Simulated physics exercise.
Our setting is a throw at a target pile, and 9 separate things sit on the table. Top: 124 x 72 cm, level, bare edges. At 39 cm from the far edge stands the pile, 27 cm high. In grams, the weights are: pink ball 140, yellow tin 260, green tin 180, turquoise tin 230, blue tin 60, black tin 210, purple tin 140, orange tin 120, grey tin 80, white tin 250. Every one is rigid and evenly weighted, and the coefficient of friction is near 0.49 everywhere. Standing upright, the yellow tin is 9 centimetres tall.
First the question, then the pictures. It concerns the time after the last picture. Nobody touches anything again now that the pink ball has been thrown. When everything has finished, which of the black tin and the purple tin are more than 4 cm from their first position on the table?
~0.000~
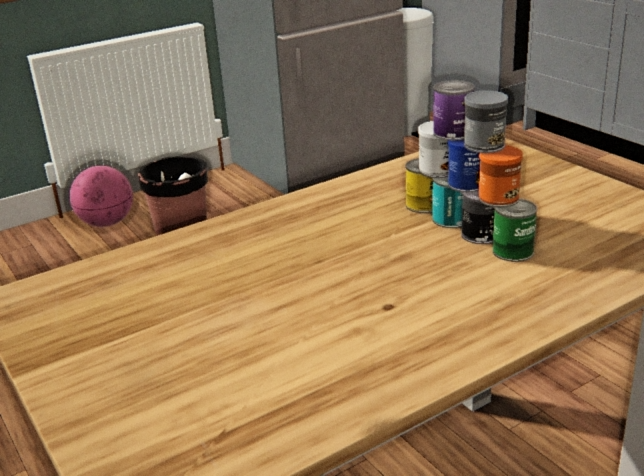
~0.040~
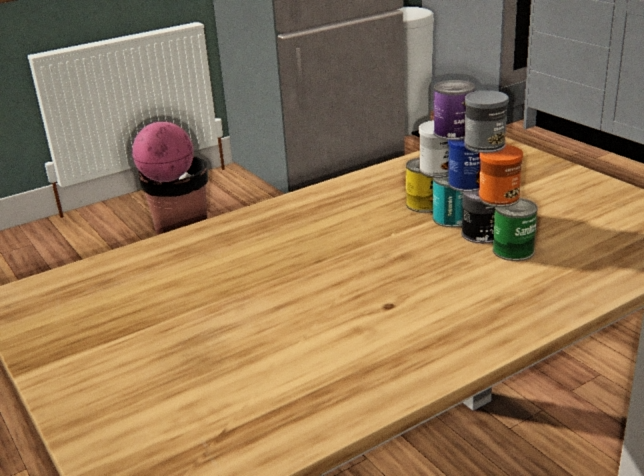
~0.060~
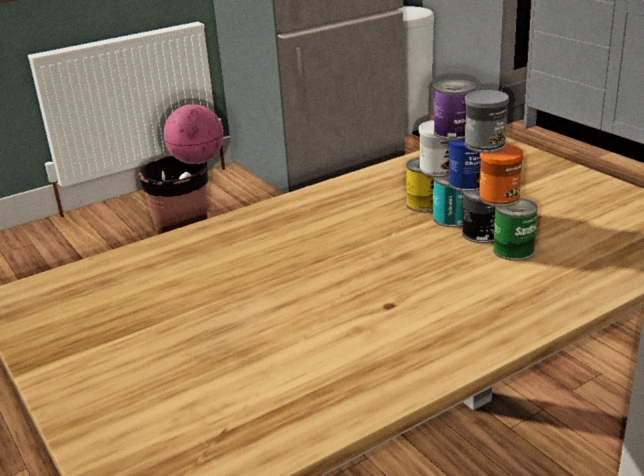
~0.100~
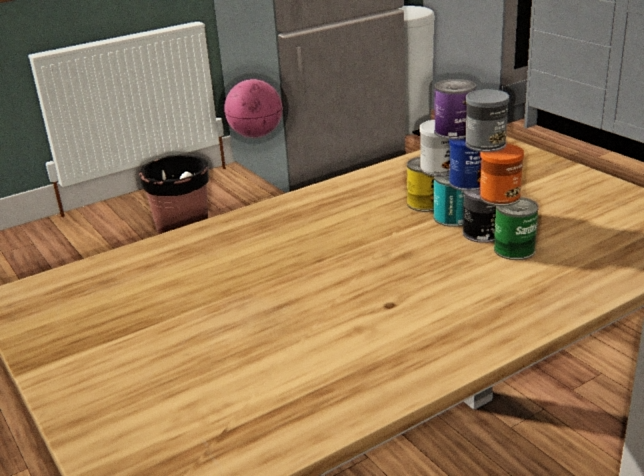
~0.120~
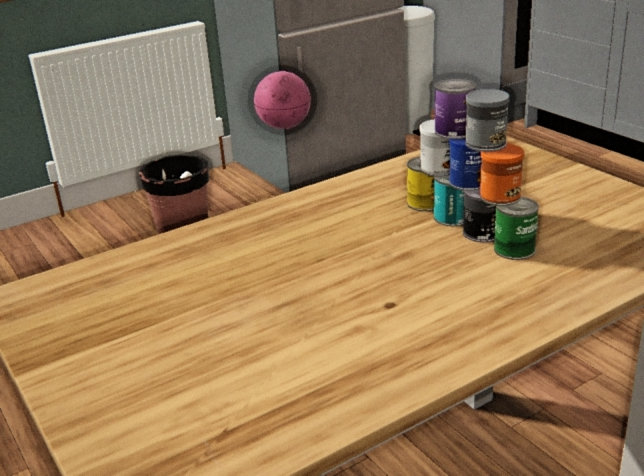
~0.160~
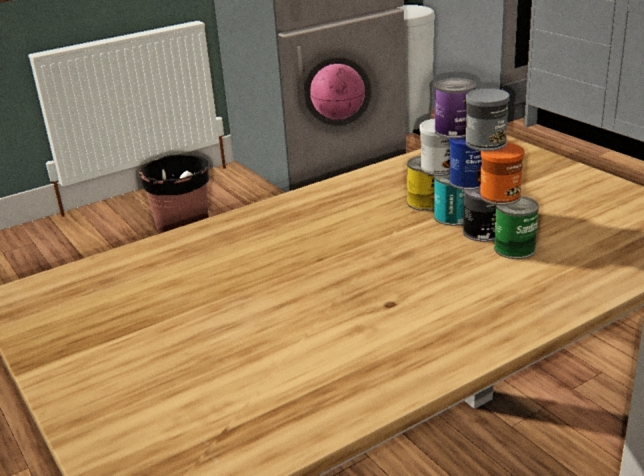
In the end I expect the black tin to remain within the limit; I expect the purple tin to remain within the limit.
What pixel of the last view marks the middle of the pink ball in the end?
At roughly (615, 206).
After 0.36 s, pink ball near (520, 129); grey tin leaning 17°.
After 0.56 s, pink ball near (581, 186); grey tin on its side.
After 0.86 s, pink ball near (612, 207); grey tin now off the table.
At rest (1.2 s), off the table, grey tin; the other 8 in place, give or take 4 cm. Seen from the same camera at the end, black tin near (483, 211), purple tin near (456, 108).
